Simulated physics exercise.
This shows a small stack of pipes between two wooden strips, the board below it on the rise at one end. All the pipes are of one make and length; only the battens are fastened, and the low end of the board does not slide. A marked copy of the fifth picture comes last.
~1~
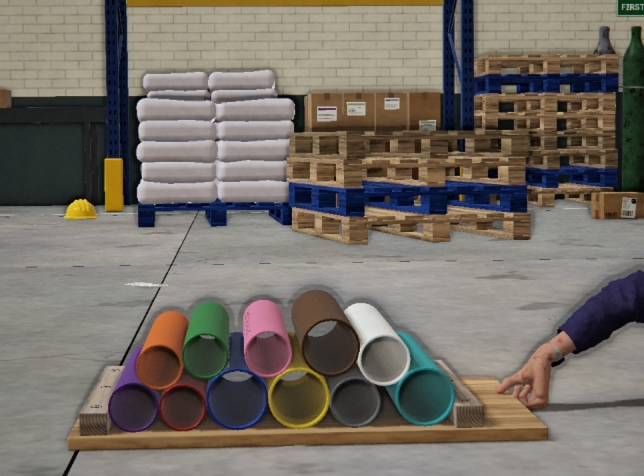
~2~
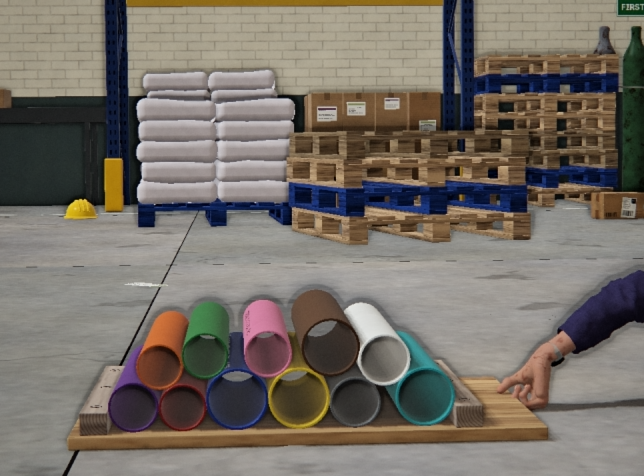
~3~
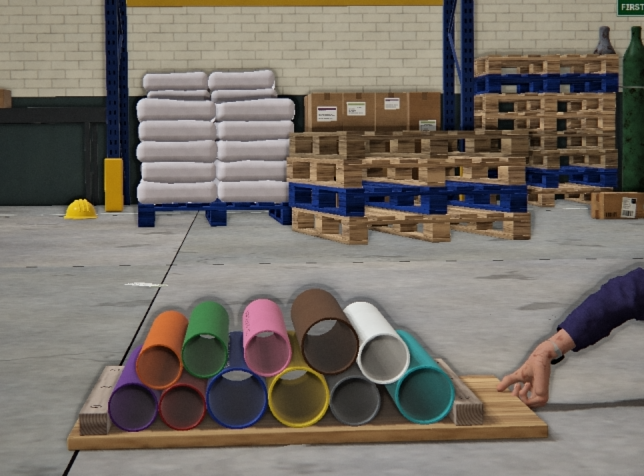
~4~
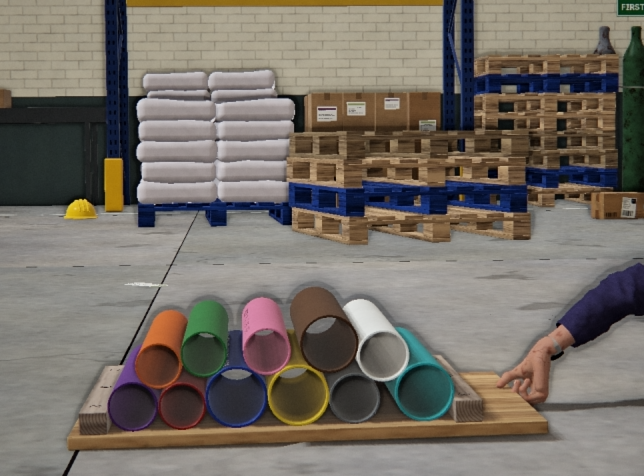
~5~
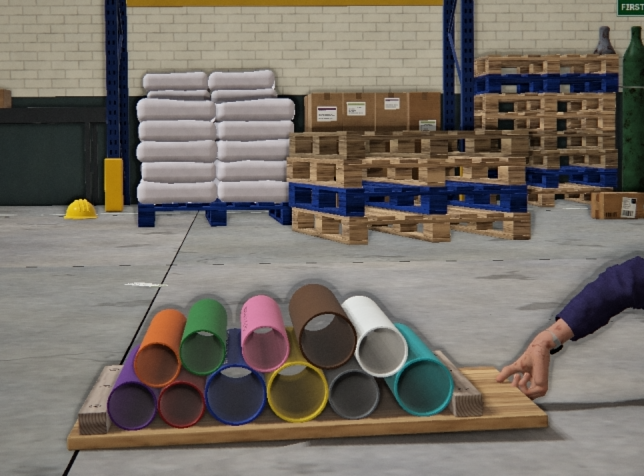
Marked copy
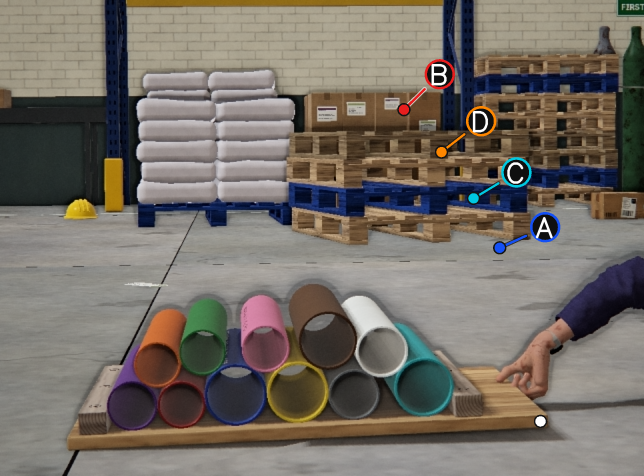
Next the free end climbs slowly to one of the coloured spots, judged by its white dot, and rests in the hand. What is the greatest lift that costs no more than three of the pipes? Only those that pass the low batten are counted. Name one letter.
It can be raised to A.
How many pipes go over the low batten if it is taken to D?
At D the number is five.
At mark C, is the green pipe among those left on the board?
No.
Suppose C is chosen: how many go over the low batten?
At C the number is five.
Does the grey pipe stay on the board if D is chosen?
The grey pipe: Yes.
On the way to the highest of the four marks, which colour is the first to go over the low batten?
It is the orange one.
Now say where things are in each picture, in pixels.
In the first frame, white pipe (384, 360); green pipe (205, 356); pink pipe (268, 354).
In the second frame, pink pipe (268, 354); brown pipe (331, 347).
In the third frame, board (303, 398); grey pipe (355, 401); turquoise pipe (425, 395); green pipe (205, 355).
In the fourth frame, board (303, 396); purple pipe (133, 407); red pipe (182, 406).
In the fifth frame, board (302, 394); purple pipe (132, 405); red pipe (182, 405).
On the marked copy, A at (500, 248); B at (404, 110); C at (474, 198); D at (441, 152); the white dot at (541, 422).
With A. Early on, board at 16°.
Further on, board at 24°.
At the end, board at 24°, two over the low batten (orange, green).
As for the rest, B five over the low batten; C five over the low batten; D five over the low batten.
